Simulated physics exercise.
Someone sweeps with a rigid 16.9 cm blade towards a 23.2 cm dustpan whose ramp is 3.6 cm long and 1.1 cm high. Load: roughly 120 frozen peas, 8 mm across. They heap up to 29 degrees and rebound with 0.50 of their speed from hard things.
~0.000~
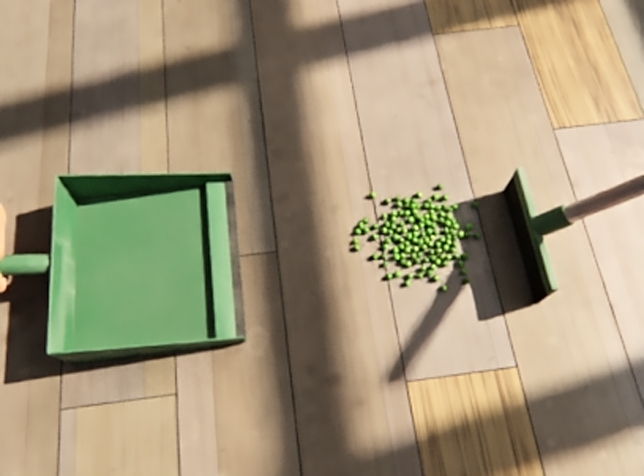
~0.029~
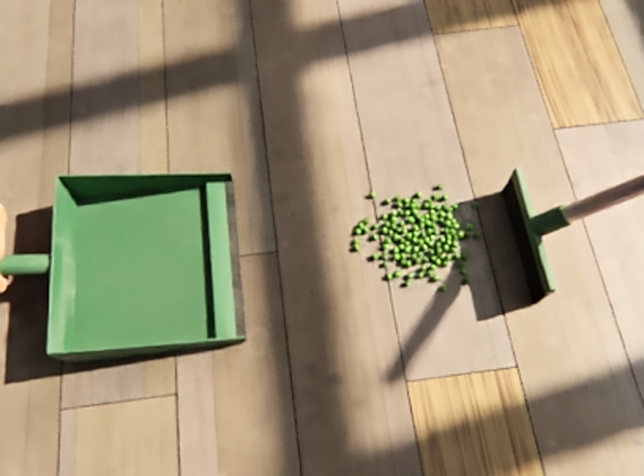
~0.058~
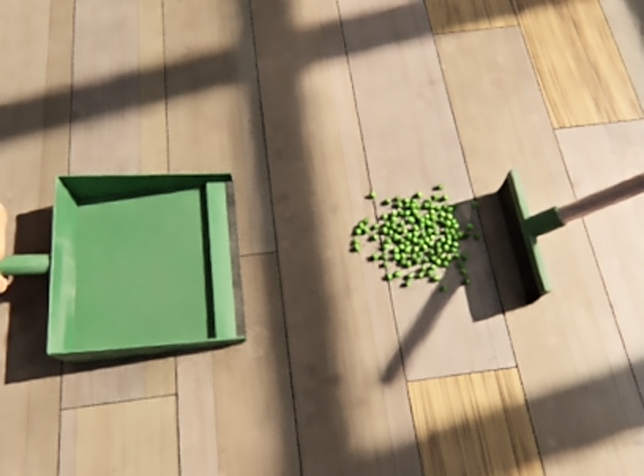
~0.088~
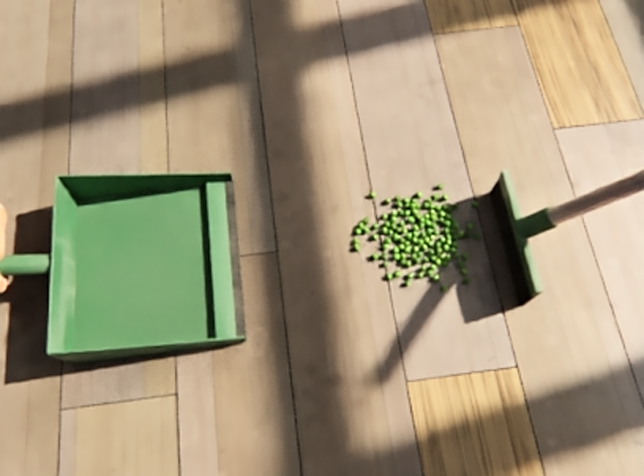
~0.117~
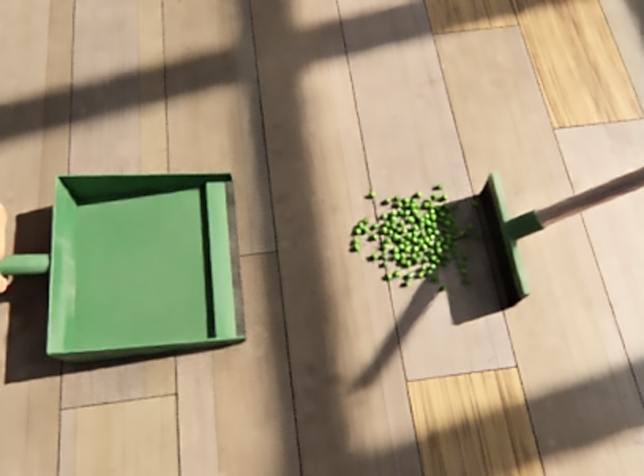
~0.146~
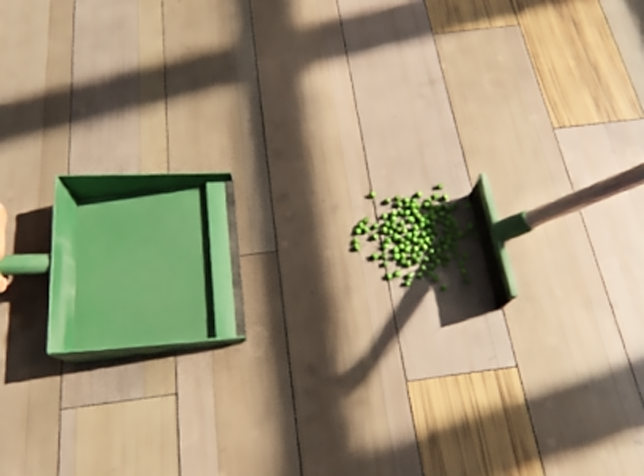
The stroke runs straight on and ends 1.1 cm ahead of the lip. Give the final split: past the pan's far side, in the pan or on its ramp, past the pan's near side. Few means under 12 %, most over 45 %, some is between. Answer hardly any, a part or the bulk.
Past the pan's far side: Hardly any; in the pan or on its ramp: A part; past the pan's near side: Hardly any.
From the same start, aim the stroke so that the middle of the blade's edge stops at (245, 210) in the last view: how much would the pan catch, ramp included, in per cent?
About 35 per cent.
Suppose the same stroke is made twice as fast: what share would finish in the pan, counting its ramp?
In that case some 40 per cent.
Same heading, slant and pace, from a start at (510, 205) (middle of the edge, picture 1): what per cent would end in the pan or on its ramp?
Some 40 per cent.
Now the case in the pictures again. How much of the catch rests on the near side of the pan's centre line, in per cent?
Some 80 per cent.
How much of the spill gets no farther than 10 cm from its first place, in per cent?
Roughly 10 per cent.
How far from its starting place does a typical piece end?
About 26 cm.
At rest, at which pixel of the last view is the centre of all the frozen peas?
Around (237, 257).
After 0.45 s, middle of the blade 17 cm from the lip; 0 % over the lip, far side 0 %, near side 0 %.
Then, at 0.65 s, middle of the blade 7 cm from the lip; 0 % over the lip, far side 0 %, near side 5 %.
After 0.96 s, middle of the blade 1 cm from the lip; 45 % over the lip, far side 0 %, near side 5 %.
By 1.6 s all is still; far side 0 %, pan 40 %, near side 5 %, in front of the lip or behind the blade 55 %.
